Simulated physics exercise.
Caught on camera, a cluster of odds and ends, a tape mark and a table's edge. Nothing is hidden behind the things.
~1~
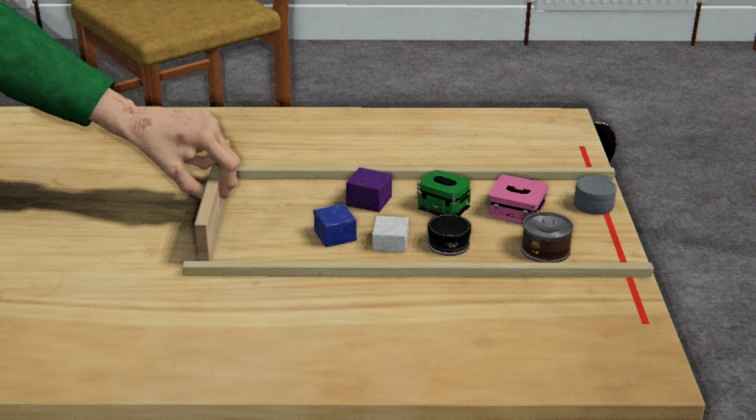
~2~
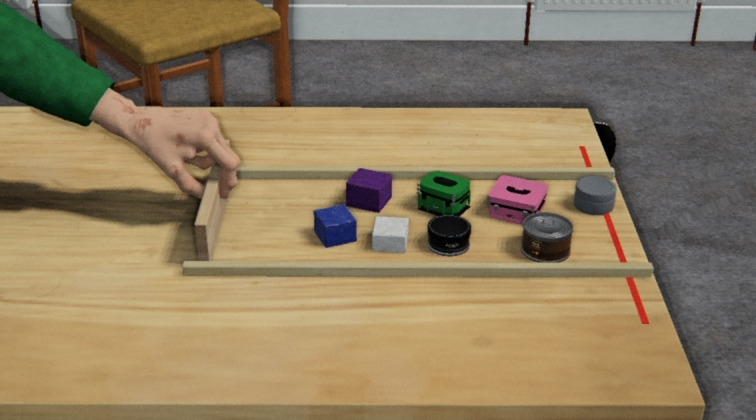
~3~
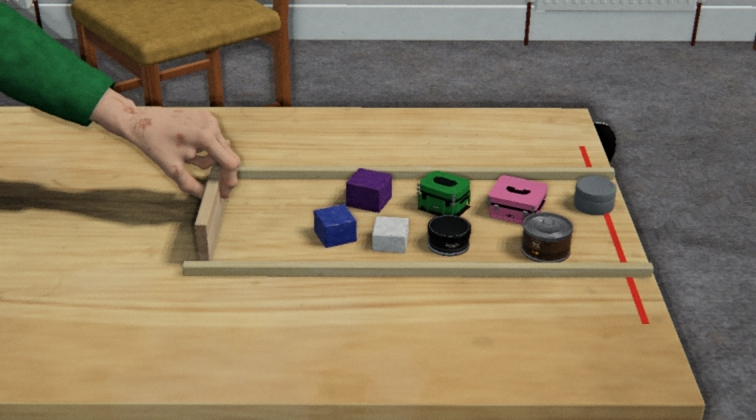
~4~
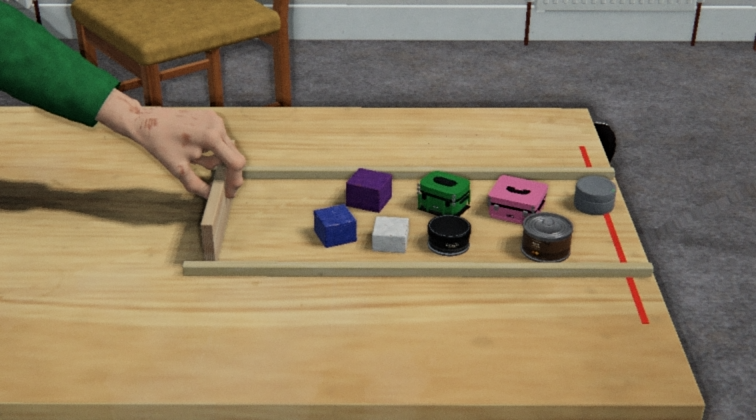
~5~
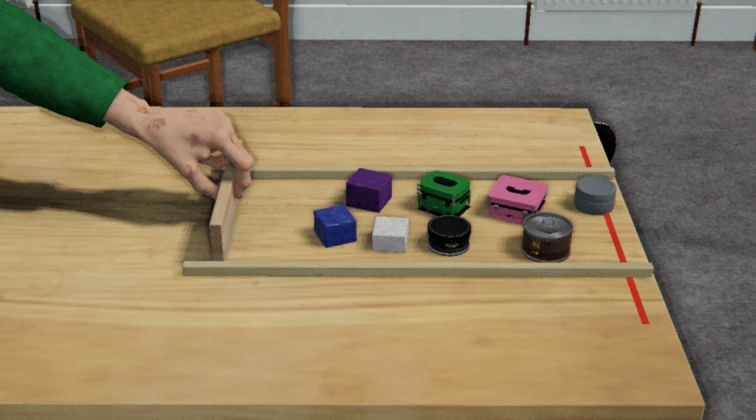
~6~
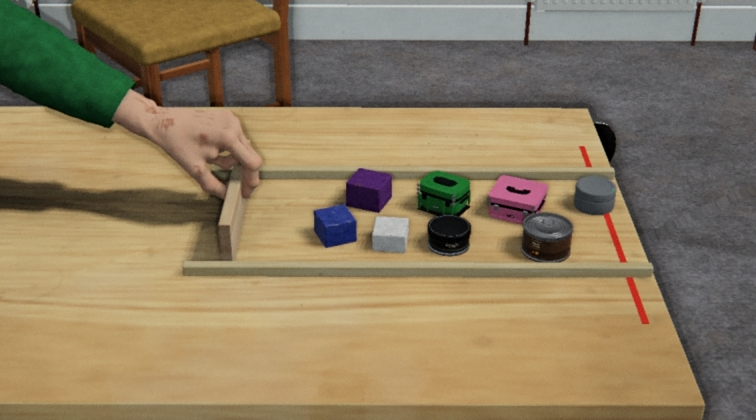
A hand in a green sleeve holds a small wooden board upright at the left of a pale tabletop, seen from slightly above, with a chair behind. Between two wooden strips sit purple, blue and white blocks, green and pink cases, a black pot, a brown tin and a grey lid near red tape. The board, still at first, slides slightly right, touching nothing, while the objects and camera stay still.
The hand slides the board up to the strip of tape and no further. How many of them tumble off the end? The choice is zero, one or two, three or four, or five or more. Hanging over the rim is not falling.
Outcome: The number that fall off is five or more.
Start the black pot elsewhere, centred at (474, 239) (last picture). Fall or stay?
From there it goes over.
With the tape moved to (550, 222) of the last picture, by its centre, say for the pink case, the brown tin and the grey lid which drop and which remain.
The pink case drops off; the brown tin drops off; the grey lid tumbles off.
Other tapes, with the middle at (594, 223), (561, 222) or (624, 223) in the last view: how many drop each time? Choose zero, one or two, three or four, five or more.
For each place: At least five; 3 or 4; 5 or more.
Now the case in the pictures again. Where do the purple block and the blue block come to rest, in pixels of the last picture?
The purple block stops around (619, 187); the blue block around (633, 229).
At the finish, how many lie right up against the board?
2 of them.
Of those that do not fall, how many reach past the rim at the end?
Overhanging: 2.
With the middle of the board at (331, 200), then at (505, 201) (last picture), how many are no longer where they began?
1 and 8.
Soon after, none off yet; grey lid at rest near (595, 196); brown tin at rest near (547, 238); pink case at rest near (517, 201).
At rest, the number that fall off is five or more; fallen, white block, green case, black pot, pink case, brown tin and grey lid.
